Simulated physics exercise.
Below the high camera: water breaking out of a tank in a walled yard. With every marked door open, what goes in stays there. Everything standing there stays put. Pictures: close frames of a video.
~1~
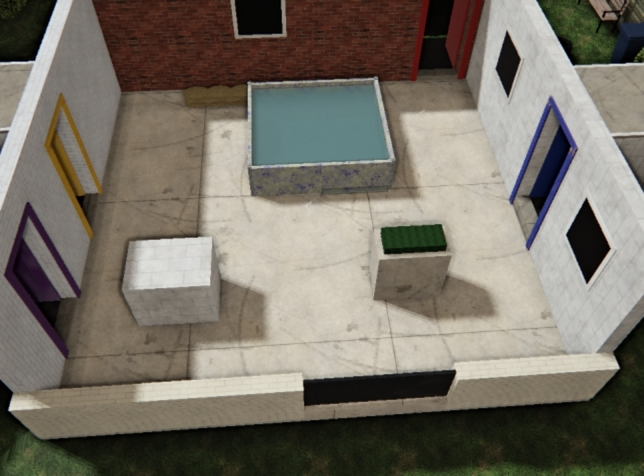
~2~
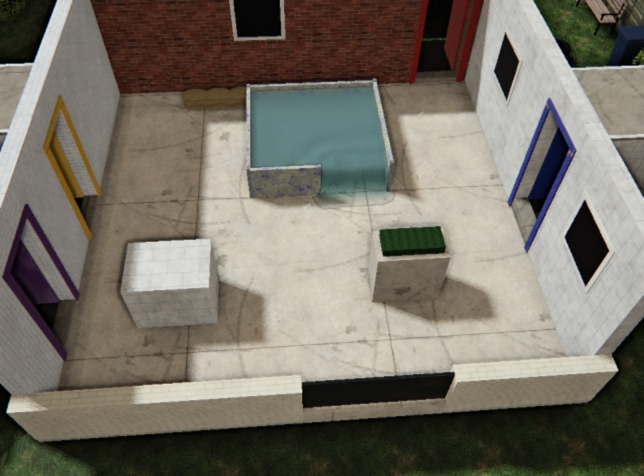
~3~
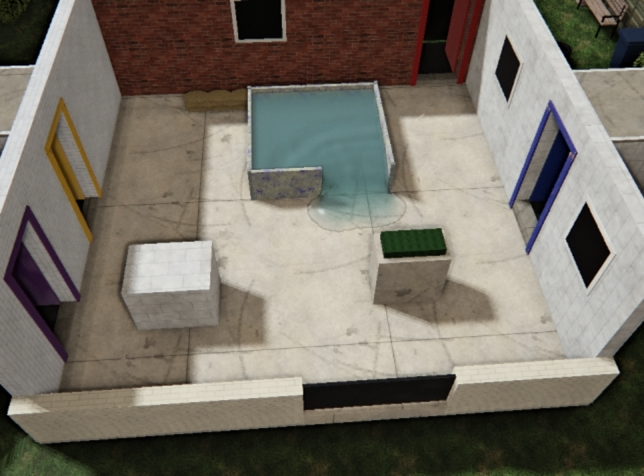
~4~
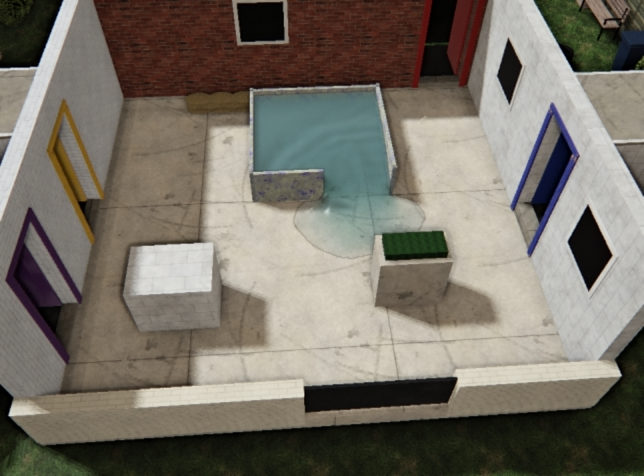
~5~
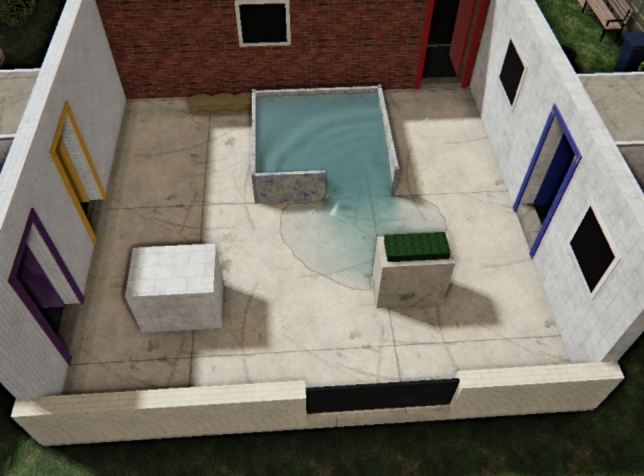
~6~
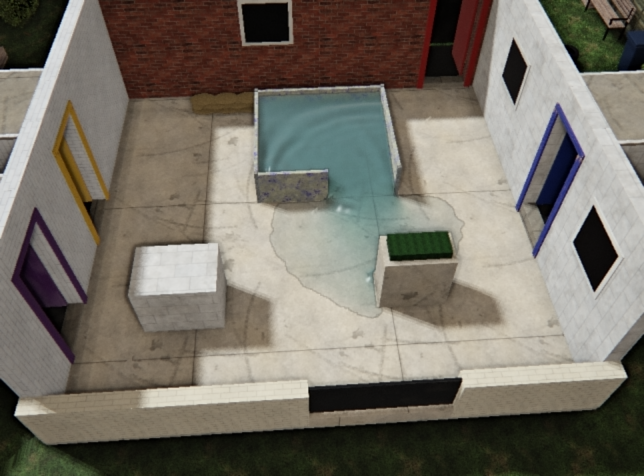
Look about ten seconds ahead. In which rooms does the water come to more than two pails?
In order: The blue door stays inside what's allowed there, the yellow door stays inside what's allowed there, the purple door goes beyond what's allowed there, the red door stays inside what's allowed there.
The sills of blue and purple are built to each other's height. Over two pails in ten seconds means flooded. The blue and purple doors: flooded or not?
As I read it, the blue one ends up above while the purple one remains below.
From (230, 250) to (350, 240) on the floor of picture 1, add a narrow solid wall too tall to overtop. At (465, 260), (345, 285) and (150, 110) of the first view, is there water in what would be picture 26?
Taking the points in the order given, they are inundated, inundated and high and dry.
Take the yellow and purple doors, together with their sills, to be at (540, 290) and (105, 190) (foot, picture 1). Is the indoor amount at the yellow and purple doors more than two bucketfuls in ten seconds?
Finding - yellow door breaks the limit, purple door is safe.
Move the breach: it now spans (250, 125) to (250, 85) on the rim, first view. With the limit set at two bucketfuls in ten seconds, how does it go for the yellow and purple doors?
Lab note: Yellow door above the mark, purple door above the mark.
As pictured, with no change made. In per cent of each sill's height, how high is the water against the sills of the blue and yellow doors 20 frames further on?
The first comes to about 80 percent, the second to about 0 percent.
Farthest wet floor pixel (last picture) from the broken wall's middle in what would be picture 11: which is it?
The front should reach about (324, 401).
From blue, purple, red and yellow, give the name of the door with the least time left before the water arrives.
My pick for first is the door marked blue.
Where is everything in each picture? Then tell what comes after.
In the first picture, still water in the open tank at (317, 123).
In the second picture, water pours out at (354, 182) and has run to (319, 202).
In the third picture, water pours out at (355, 185) and has run to (326, 225).
In the fourth picture, the front is at (348, 254), out from the gap at (357, 189).
In the fifth picture, the front is at (358, 285), out from the gap at (359, 190).
In the sixth picture, the front is at (372, 313), out from the gap at (361, 189).
A moment on, water covers 20 % of the floor; the blue door not reached, the yellow door not reached, the purple door not reached, the red door not reached.
Next, water covers 30 % of the floor; the blue door wet at the sill, nothing in, the yellow door not reached, the purple door not reached, the red door not reached.
Then, water covers 45 % of the floor; the blue door under two buckets in, the yellow door not reached, the purple door wet at the sill, nothing in, the red door not reached.
Later, water covers 75 % of the floor; the blue door under two buckets in, the yellow door wet at the sill, nothing in, the purple door over two buckets in, the red door wet at the sill, nothing in.
In the end, water covers 95 % of the floor; the blue door under two buckets in, the yellow door wet at the sill, nothing in, the purple door far over two buckets in, the red door wet at the sill, nothing in.
